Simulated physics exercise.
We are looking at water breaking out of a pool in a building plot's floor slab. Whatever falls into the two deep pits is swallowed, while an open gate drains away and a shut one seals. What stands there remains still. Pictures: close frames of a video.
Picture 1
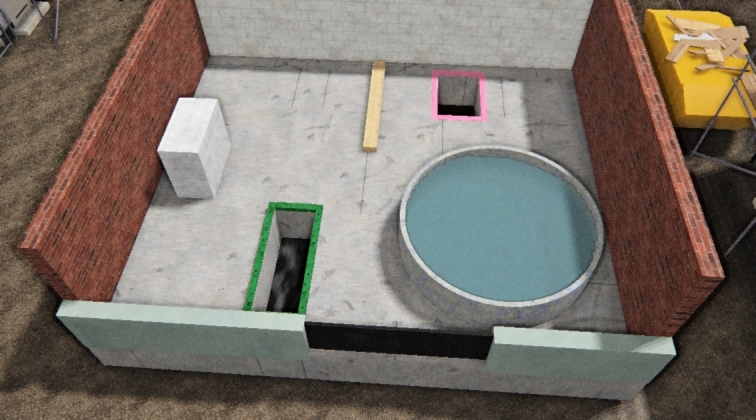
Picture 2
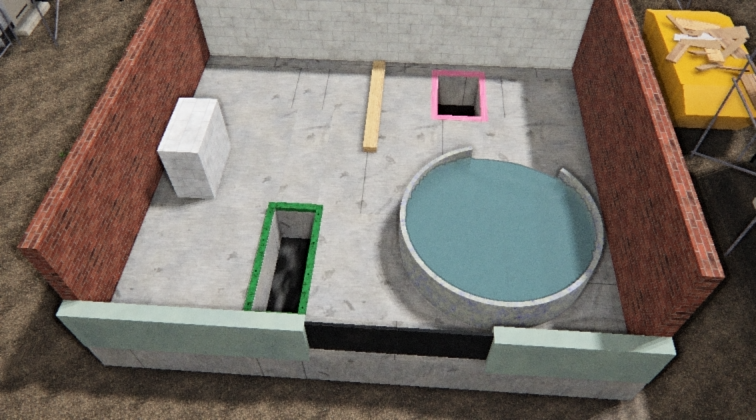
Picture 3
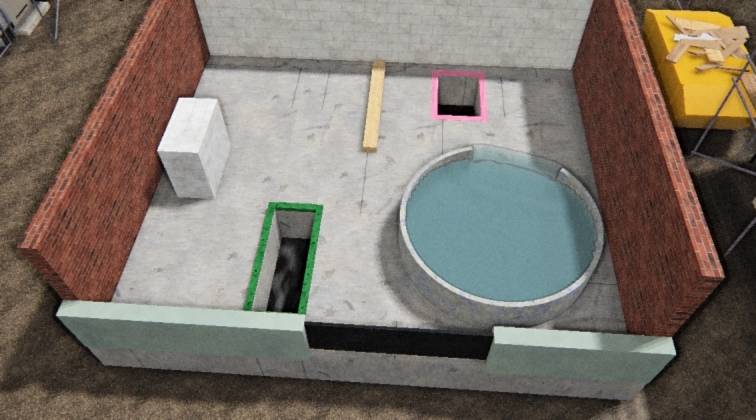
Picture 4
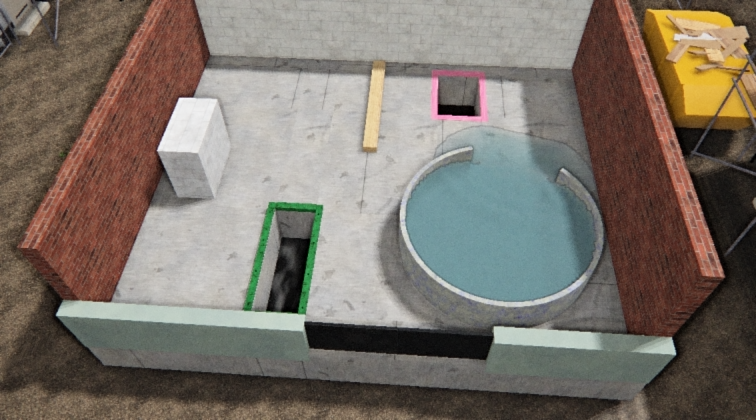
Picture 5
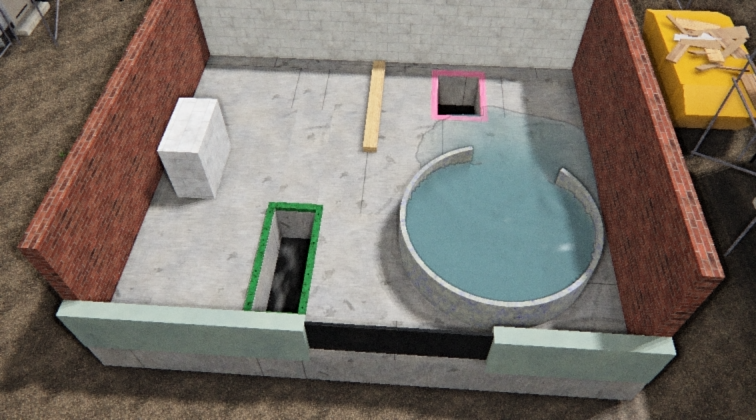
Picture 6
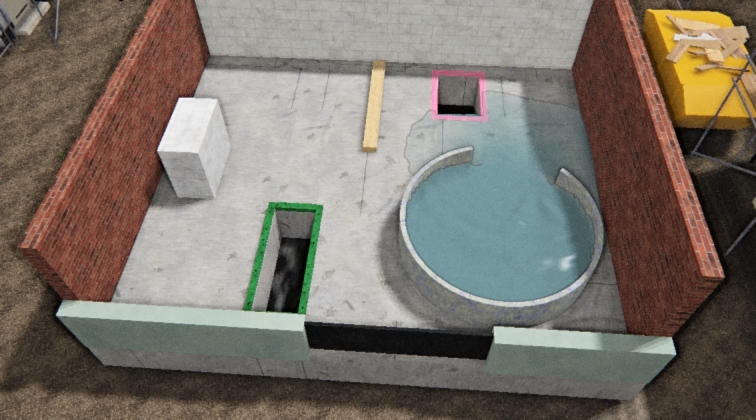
At the start, a round tank of still water stands on a grey slab between brick walls, near a pink-edged opening. Its far side opens into a gap, and water pours out, spreading in a thin sheet across the slab toward the back and right-hand walls.
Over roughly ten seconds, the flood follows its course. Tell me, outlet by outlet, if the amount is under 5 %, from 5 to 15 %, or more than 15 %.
The gate takes in a trifling amount - short of five per cent, the green pit takes in a trifling amount - short of five per cent, the pink pit takes in a considerable amount - past fifteen per cent.
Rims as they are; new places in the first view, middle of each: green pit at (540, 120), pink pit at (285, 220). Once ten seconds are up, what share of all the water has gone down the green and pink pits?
Green 50 %; pink 2 %.
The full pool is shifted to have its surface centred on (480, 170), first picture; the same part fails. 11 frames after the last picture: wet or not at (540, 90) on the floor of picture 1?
Result: Inundated.
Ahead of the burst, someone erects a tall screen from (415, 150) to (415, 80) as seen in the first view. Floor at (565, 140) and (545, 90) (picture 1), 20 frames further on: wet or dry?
As listed: Covered, covered.
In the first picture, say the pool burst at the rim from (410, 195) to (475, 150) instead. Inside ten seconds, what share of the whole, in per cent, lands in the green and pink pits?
In per cent: Green 4, pink 20.
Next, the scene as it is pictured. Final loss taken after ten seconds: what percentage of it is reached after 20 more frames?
Near 30 in a hundred, I reckon.
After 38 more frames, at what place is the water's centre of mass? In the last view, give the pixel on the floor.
Roughly (496, 176) in the last picture.
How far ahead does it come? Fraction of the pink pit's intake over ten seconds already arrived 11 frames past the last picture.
Something like 10 in a hundred.
A moment on, water covers 20 % of the floor; the gate 0 %, the green pit 0 %, the pink pit 2 %.
Next, water covers 25 % of the floor; the gate 0 %, the green pit 0 %, the pink pit 6 %.
Then, water covers 30 % of the floor; the gate 0 %, the green pit 0 %, the pink pit 17 %.
Later, water covers 45 % of the floor; the gate 0 %, the green pit 0 %, the pink pit 37 %.
In the end, water covers 60 % of the floor; the gate 0 %, the green pit 0 %, the pink pit 54 %.
